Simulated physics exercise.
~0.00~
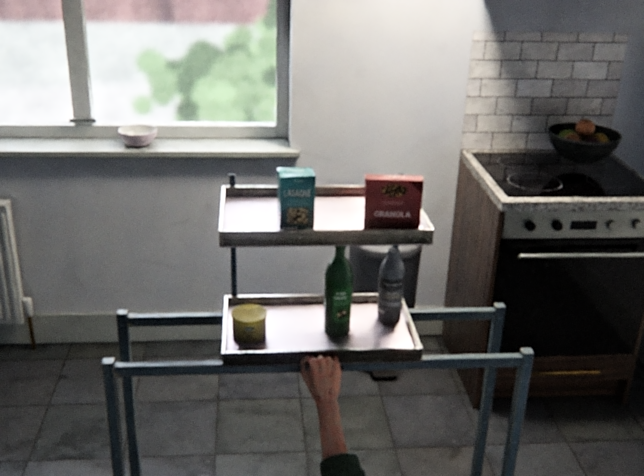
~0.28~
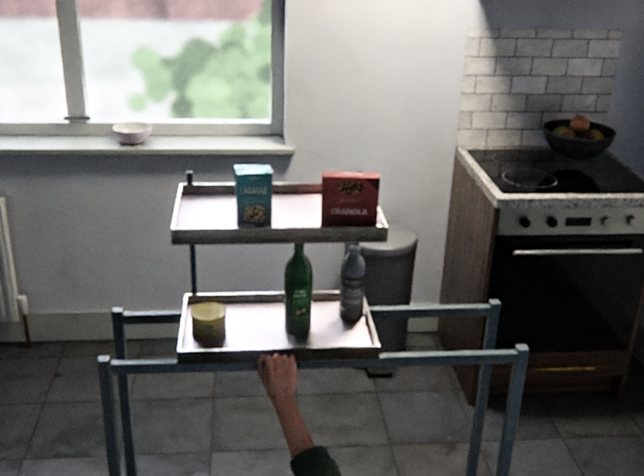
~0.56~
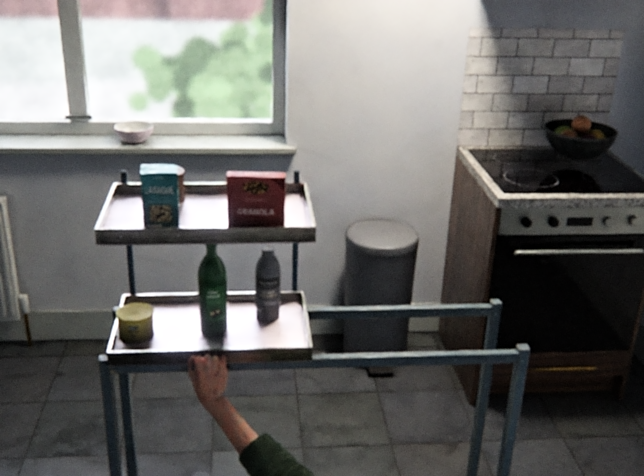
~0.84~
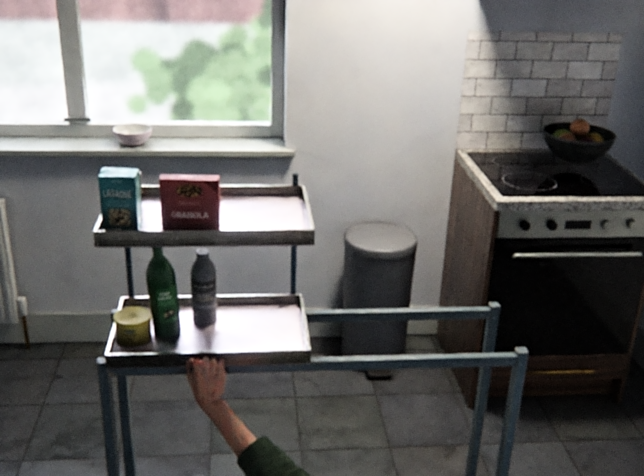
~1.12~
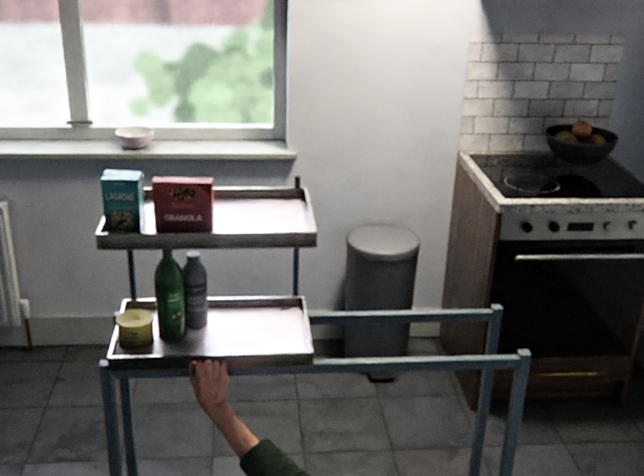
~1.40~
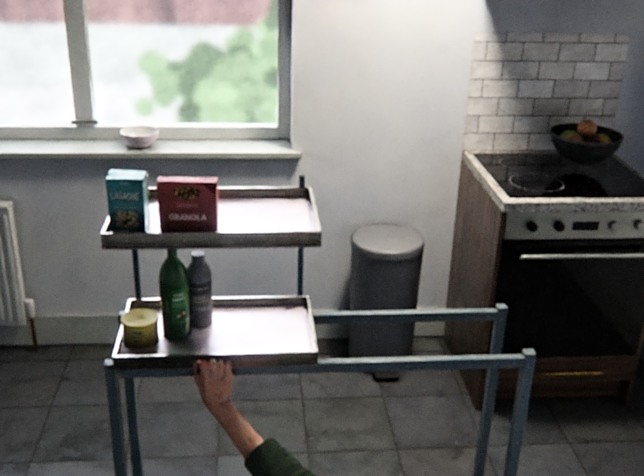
In a kitchen, a hand pulled a two-level tray rack left along its rails until it stopped at the end, and the turquoise carton, red packet and two bottles slid left, ending upright near the yellow tub's side, all still aboard.
